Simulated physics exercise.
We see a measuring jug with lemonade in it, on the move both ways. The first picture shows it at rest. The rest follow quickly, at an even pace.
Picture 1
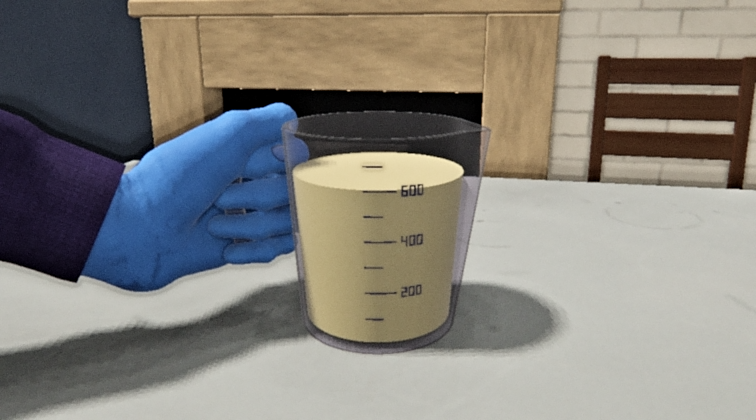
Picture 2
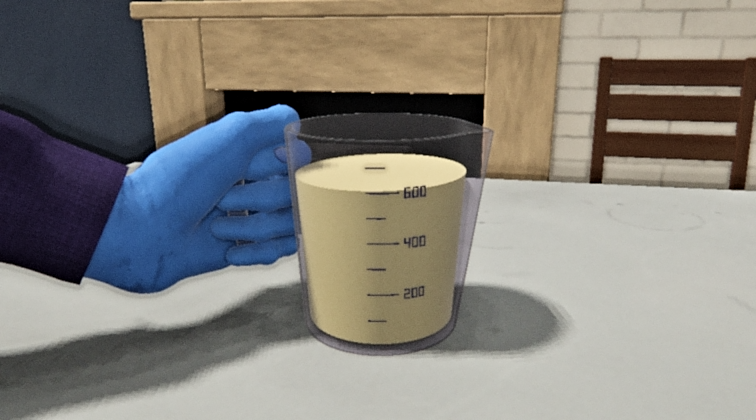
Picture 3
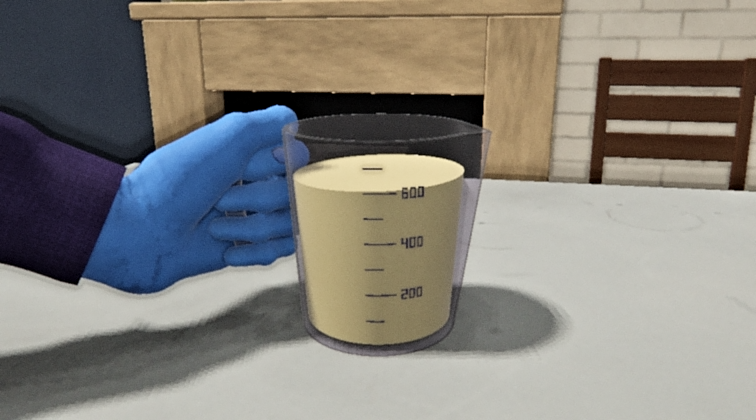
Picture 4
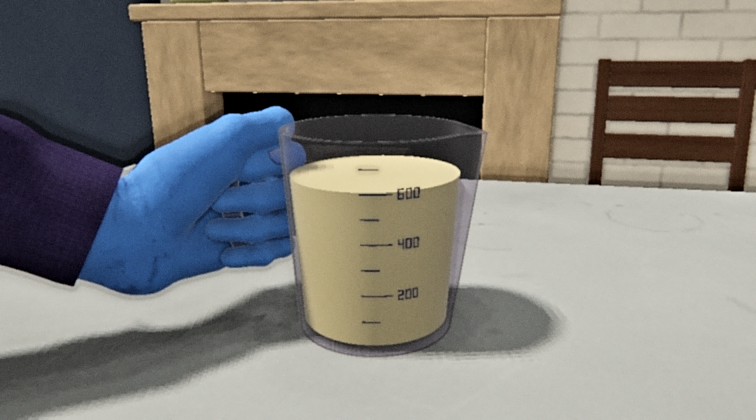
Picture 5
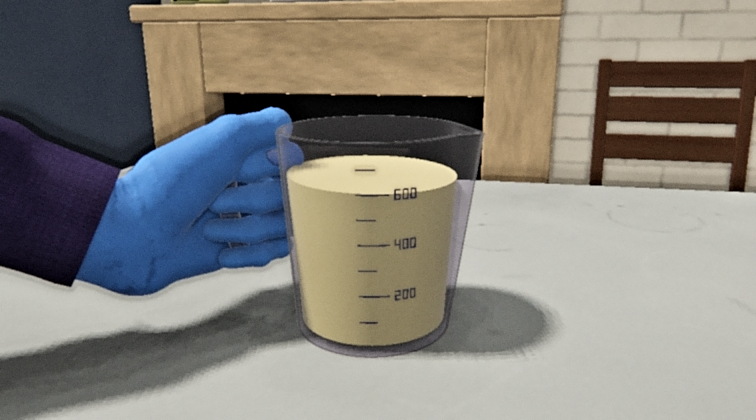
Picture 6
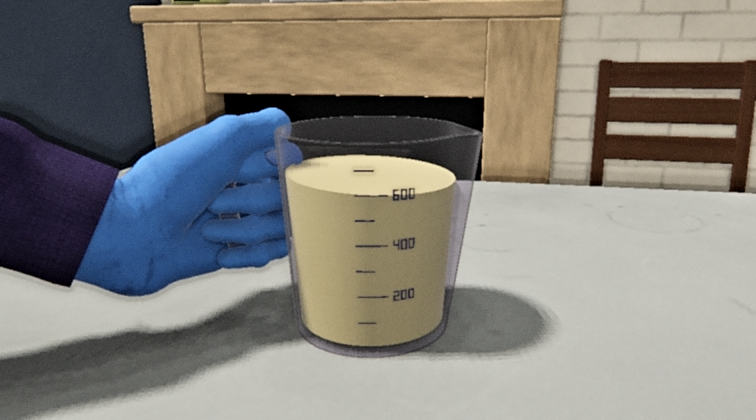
On a pale table in front of a wooden fireplace, a blue-gloved hand stayed beside a clear measuring jug of pale yellow liquid, which barely shifted, its surface staying about level.
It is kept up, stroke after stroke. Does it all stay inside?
As it turns out, it keeps it all in.
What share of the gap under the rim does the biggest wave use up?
Near 20 in a hundred.
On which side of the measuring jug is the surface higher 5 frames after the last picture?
The right wall.
Shortly, the highest wave so far stays far below the rim.
At the finish, the highest wave so far stays far below the rim; nothing has left it.
